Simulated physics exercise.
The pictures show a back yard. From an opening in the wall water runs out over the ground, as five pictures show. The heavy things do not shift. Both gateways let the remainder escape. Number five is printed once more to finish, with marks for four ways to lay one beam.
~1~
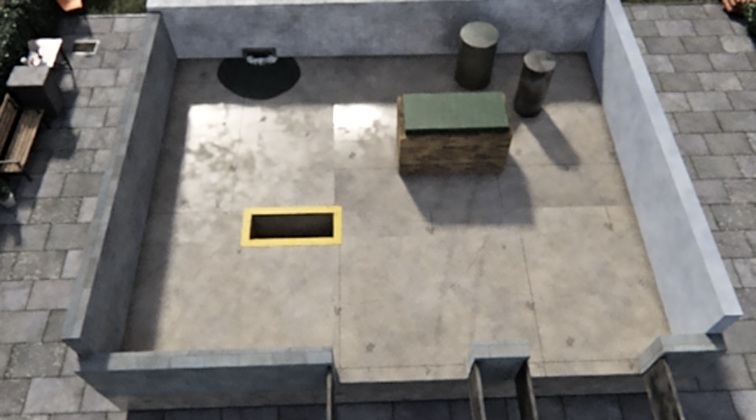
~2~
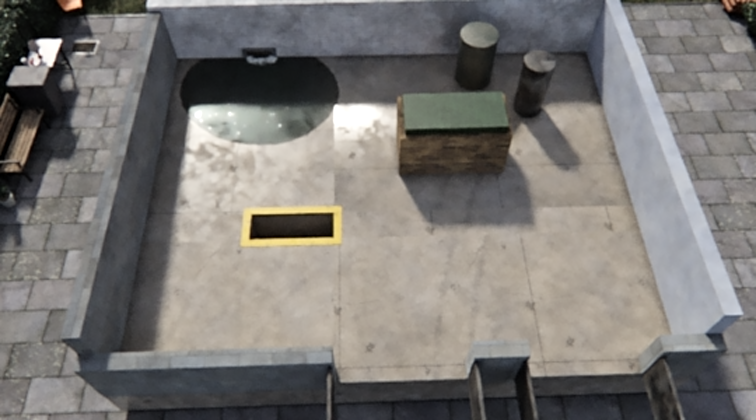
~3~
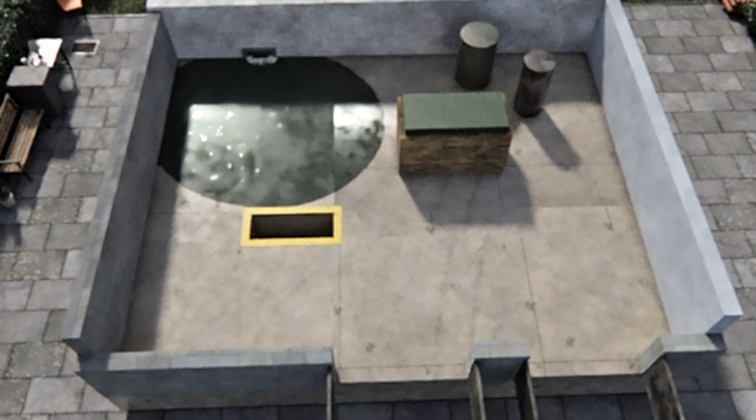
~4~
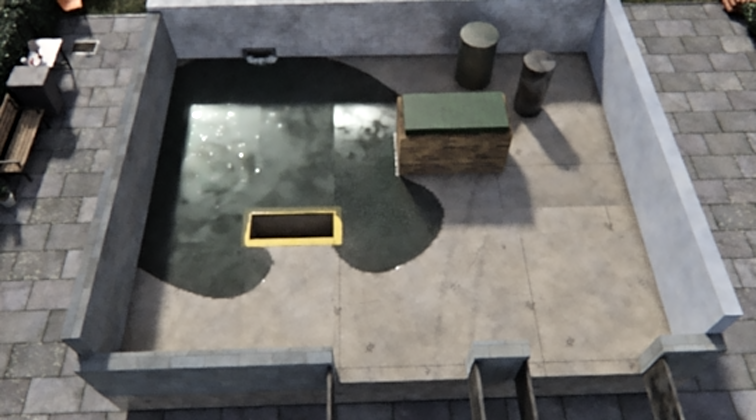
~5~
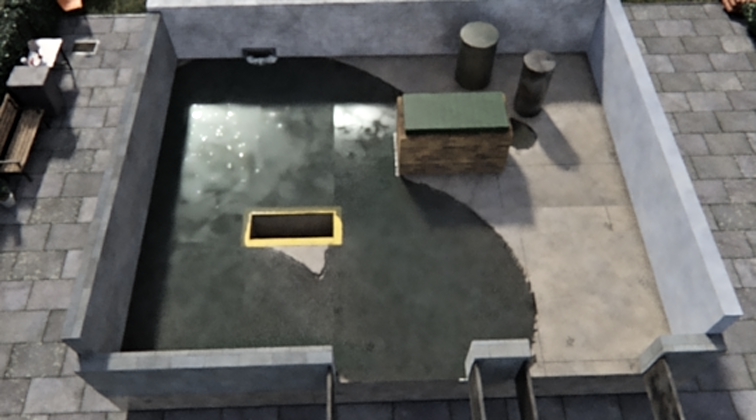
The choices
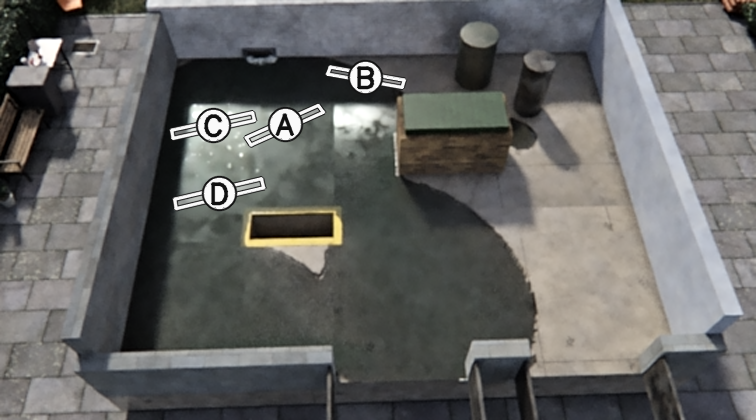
Dark water spreads from an outlet at the back left of a walled, pale-floored yard, seen from high above by a camera that stays still. A yellow-rimmed rectangular pit lies left of centre, with a green-topped brown block and two dark cylinders toward the back right. The pool widens to the pit, wraps around it and past the block, then covers the front left floor.
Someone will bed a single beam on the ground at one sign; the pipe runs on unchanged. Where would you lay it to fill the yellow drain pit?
Best: B.
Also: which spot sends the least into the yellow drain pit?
Spot A.
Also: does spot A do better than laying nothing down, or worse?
Spot A is worse.
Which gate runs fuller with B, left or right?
The left gate.
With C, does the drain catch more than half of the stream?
No.
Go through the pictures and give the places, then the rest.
In the first frame, outfall at (260, 53); yellow drain pit at (292, 226); open gate at (577, 360); open gate at (401, 365); 3 % of the ground under water, visible out to (275, 93); yellow drain pit still dry.
In the second frame, 11 % of the ground under water, visible out to (292, 136); yellow drain pit still dry.
In the third frame, 24 % of the ground under water, visible out to (267, 206); yellow drain pit still dry.
In the fourth frame, 38 % of the ground under water, visible out to (379, 269); yellow drain pit taking water.
In the fifth frame, 59 % of the ground under water, visible out to (521, 311); yellow drain pit taking water.
In white, A from (248, 141) to (320, 108); B from (328, 70) to (403, 83); C from (172, 134) to (253, 116); D from (175, 203) to (262, 183).
Choosing A, about 11 % of the stream goes into the yellow drain pit, about 89 % out by the gates.
Choosing B, about 35 % of the stream goes into the yellow drain pit, about 65 % out by the gates.
Choosing C, about 24 % of the stream goes into the yellow drain pit, about 76 % out by the gates.
Choosing D, about 22 % of the stream goes into the yellow drain pit, about 78 % out by the gates.
